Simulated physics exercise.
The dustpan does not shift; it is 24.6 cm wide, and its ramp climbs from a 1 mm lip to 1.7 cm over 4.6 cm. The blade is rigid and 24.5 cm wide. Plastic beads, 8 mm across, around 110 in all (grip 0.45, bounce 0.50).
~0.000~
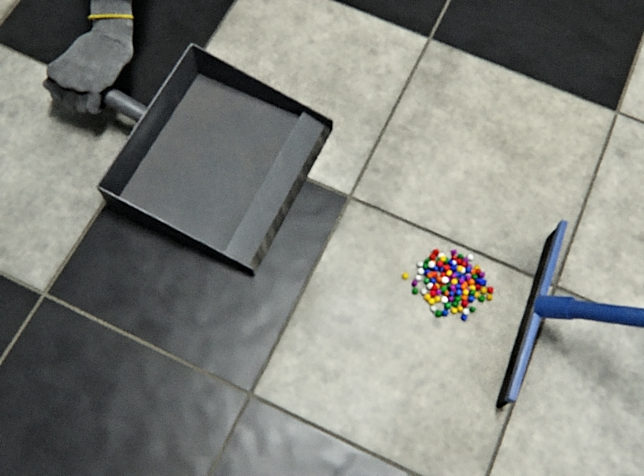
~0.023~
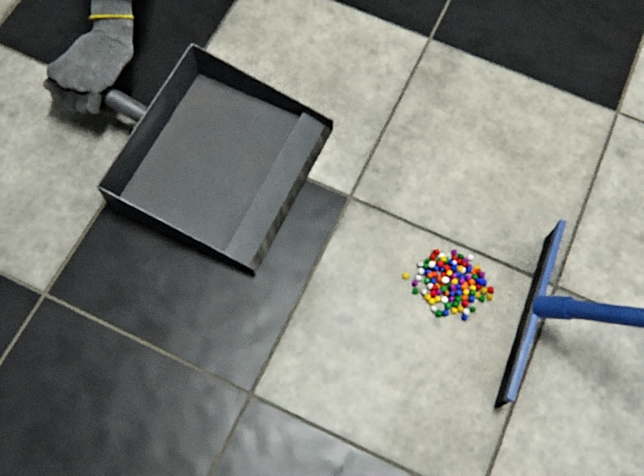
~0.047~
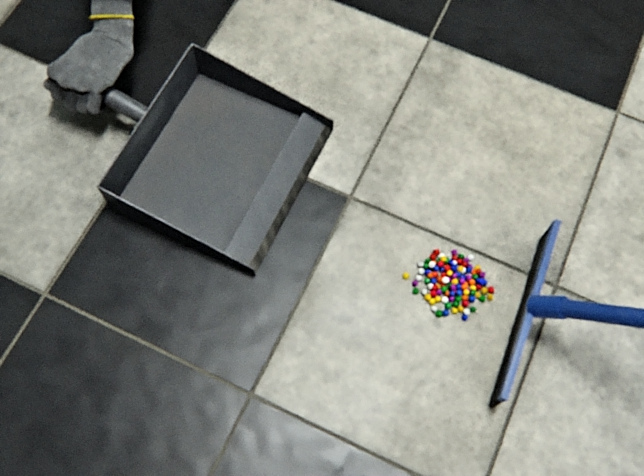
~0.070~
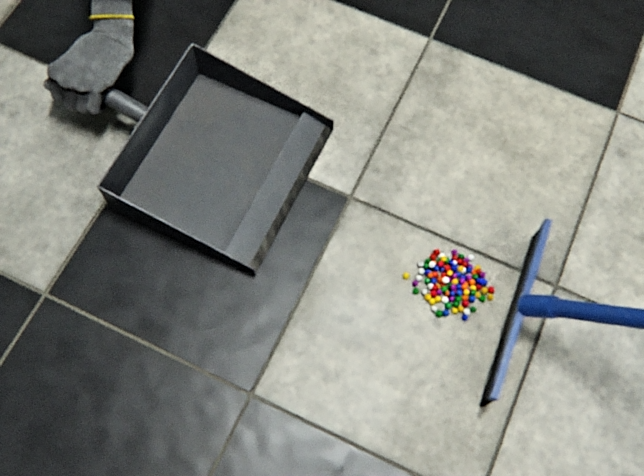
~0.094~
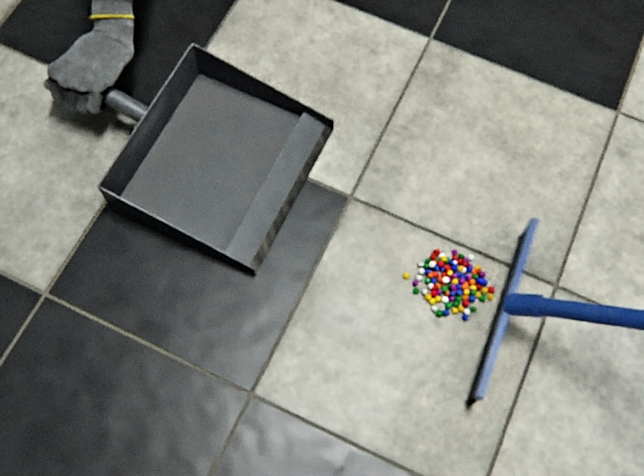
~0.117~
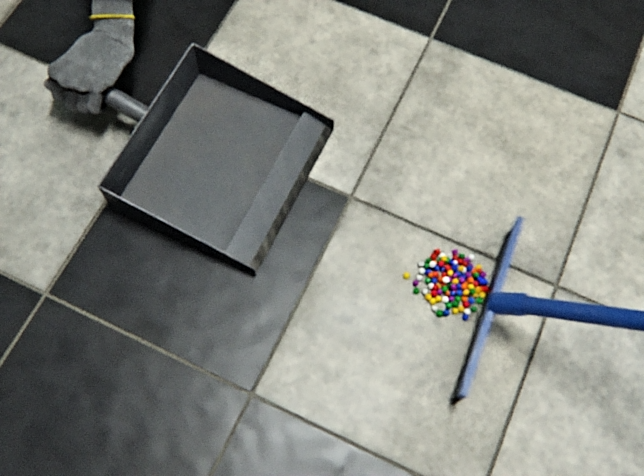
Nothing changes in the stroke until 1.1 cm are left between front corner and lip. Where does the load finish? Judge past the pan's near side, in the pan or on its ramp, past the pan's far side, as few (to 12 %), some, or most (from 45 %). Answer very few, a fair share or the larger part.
Past the pan's near side: A fair share; in the pan or on its ramp: A fair share; past the pan's far side: Very few.
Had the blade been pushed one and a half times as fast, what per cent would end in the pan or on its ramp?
It would be near 35 per cent.
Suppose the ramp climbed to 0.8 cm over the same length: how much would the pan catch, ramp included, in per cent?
In that case some 30 per cent.
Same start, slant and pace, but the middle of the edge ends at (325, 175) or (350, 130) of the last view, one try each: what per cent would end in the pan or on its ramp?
Some 25 and 15 per cent.
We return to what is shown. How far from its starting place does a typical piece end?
About 26 cm.
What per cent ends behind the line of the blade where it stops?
Roughly 20 per cent.
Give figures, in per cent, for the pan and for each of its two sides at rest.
Near side 25; pan 25; far side 5.
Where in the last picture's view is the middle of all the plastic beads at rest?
At about (266, 244).
After 0.29 s, middle of the blade 15 cm from the lip; 0 % over the lip, far side 0 %, near side 5 %.
After 0.41 s, middle of the blade 5 cm from the lip; 0 % over the lip, far side 0 %, near side 20 %.
After 0.65 s, middle of the blade 2 cm from the lip; 35 % over the lip, far side 5 %, near side 25 %.
At rest (1.7 s), near side 25 %, pan 25 %, far side 5 %, in front of the lip or behind the blade 45 %.
